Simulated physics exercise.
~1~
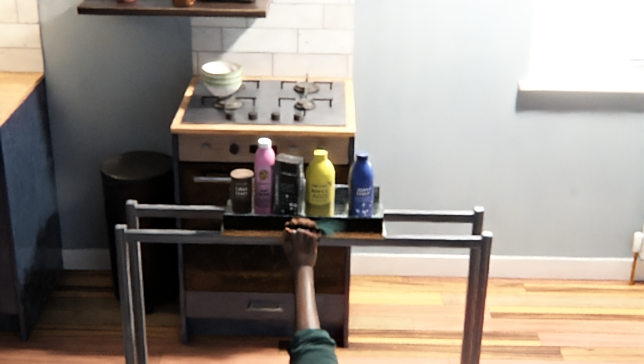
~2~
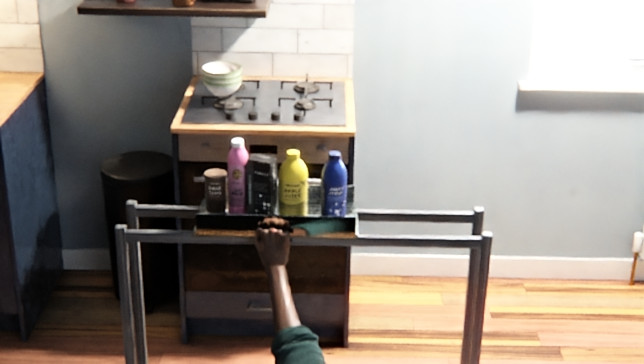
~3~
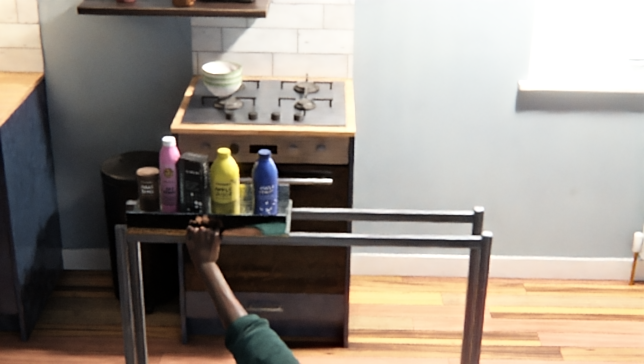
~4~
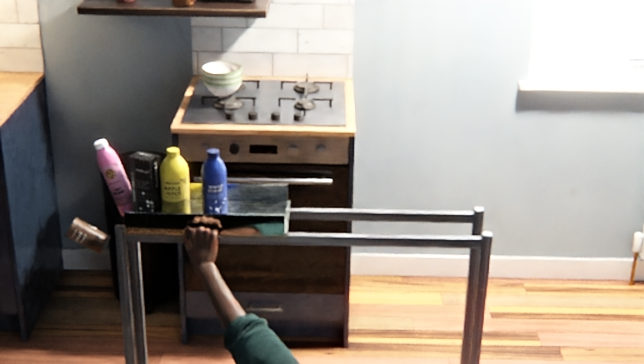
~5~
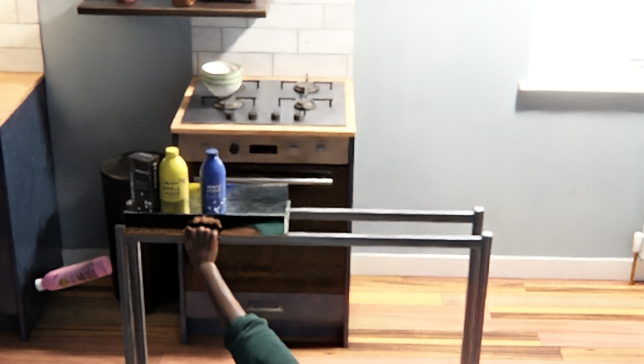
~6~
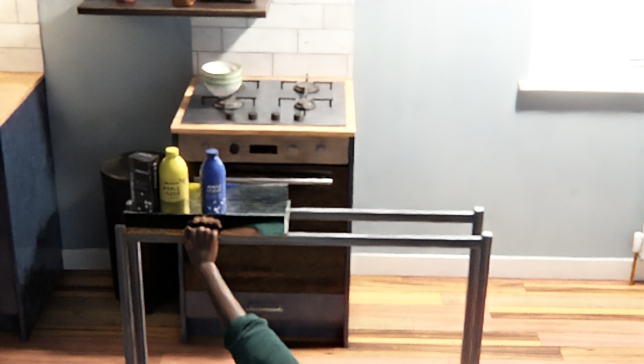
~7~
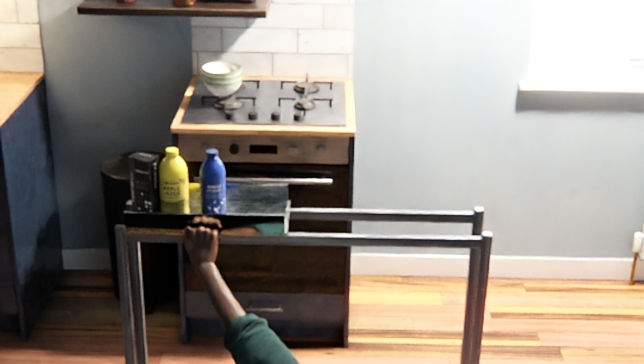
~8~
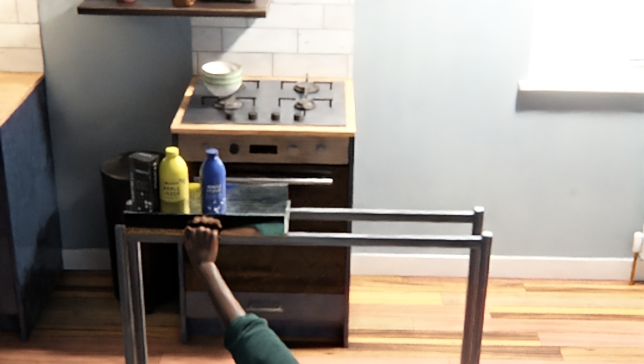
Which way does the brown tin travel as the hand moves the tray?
The brown tin travels to the left, going over the left end of the tray and falling.
